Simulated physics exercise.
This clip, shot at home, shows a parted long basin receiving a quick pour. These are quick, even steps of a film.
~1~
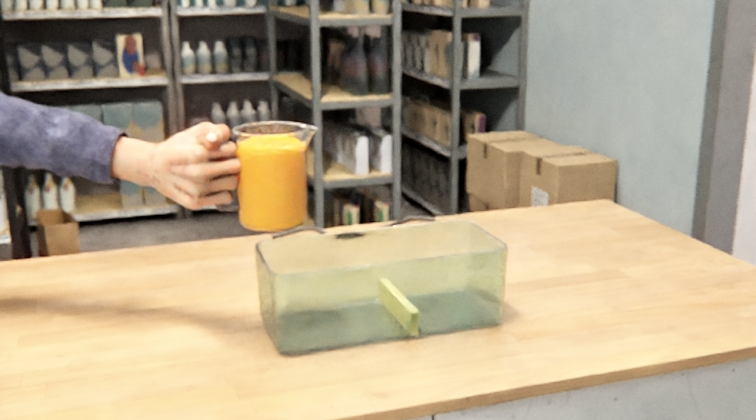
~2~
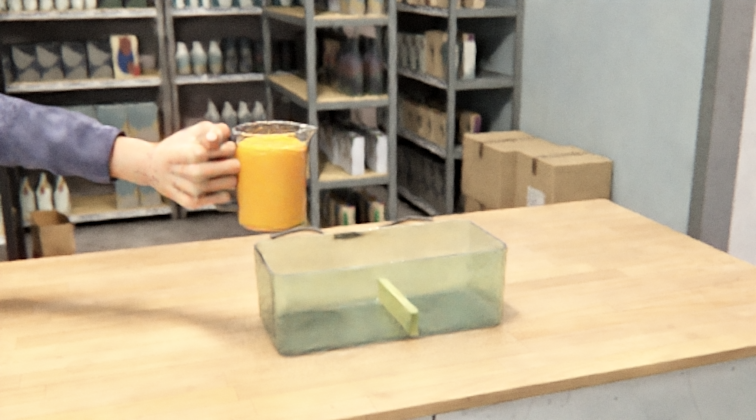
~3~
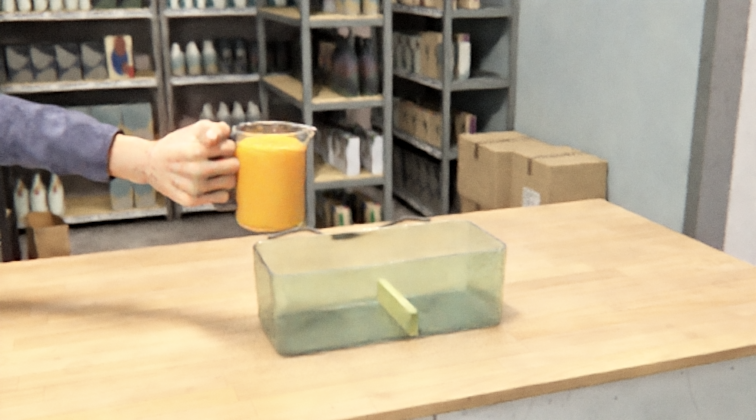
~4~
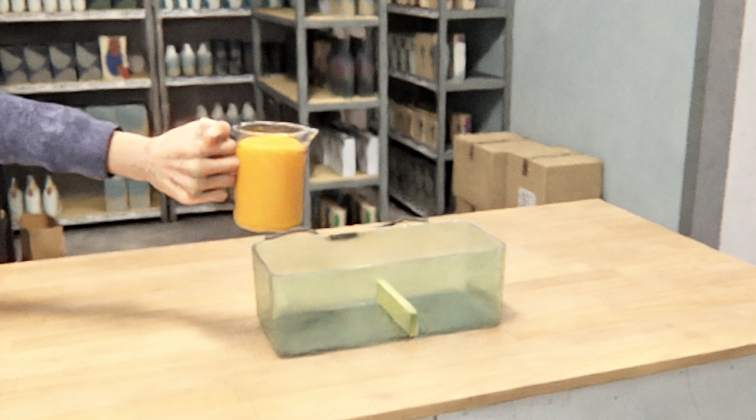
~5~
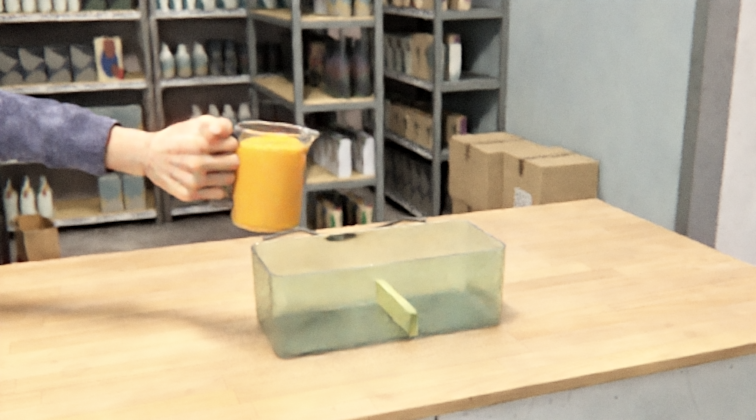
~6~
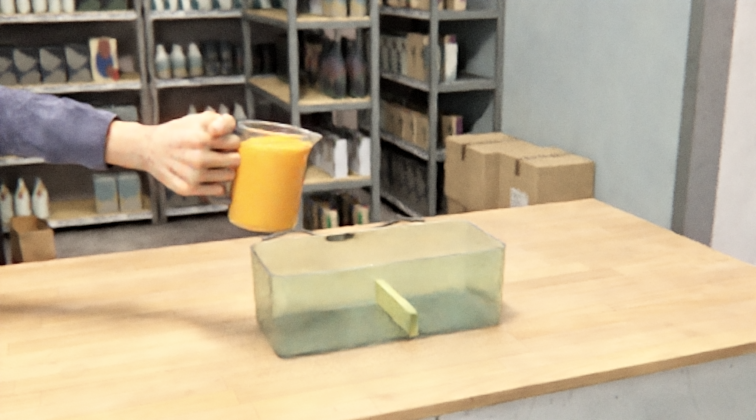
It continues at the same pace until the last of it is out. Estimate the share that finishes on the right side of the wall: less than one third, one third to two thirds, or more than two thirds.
The right side ends up with less than one third.
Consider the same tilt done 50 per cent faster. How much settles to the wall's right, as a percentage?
It comes to about 5 per cent.
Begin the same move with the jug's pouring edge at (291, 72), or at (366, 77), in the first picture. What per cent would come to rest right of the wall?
First try 5 %, second try 90 %.
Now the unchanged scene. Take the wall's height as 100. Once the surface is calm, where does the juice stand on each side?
It settles around 70 on the left side and around 0 on the right side.
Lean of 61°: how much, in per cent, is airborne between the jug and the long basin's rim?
Roughly 10 percent.
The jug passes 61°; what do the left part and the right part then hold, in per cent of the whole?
I'd put the left part near 0 per cent and the right part near 0.
A moment on, the jug is tipped part way and 87 per cent is still to pour, 2 is left of the wall and 0 right of it.
Next, the jug is tipped on its side and 47 per cent is still to pour, 36 is left of the wall and 0 right of it.
Then the jug is tipped on its side and 14 per cent is still to pour, 78 is left of the wall and 2 right of it.
Later the jug is tipped on its side and 4 per cent is still to pour, 90 is left of the wall and 3 right of it.
At rest 94 per cent lies left of the wall, 3 right of it and 1 outside.
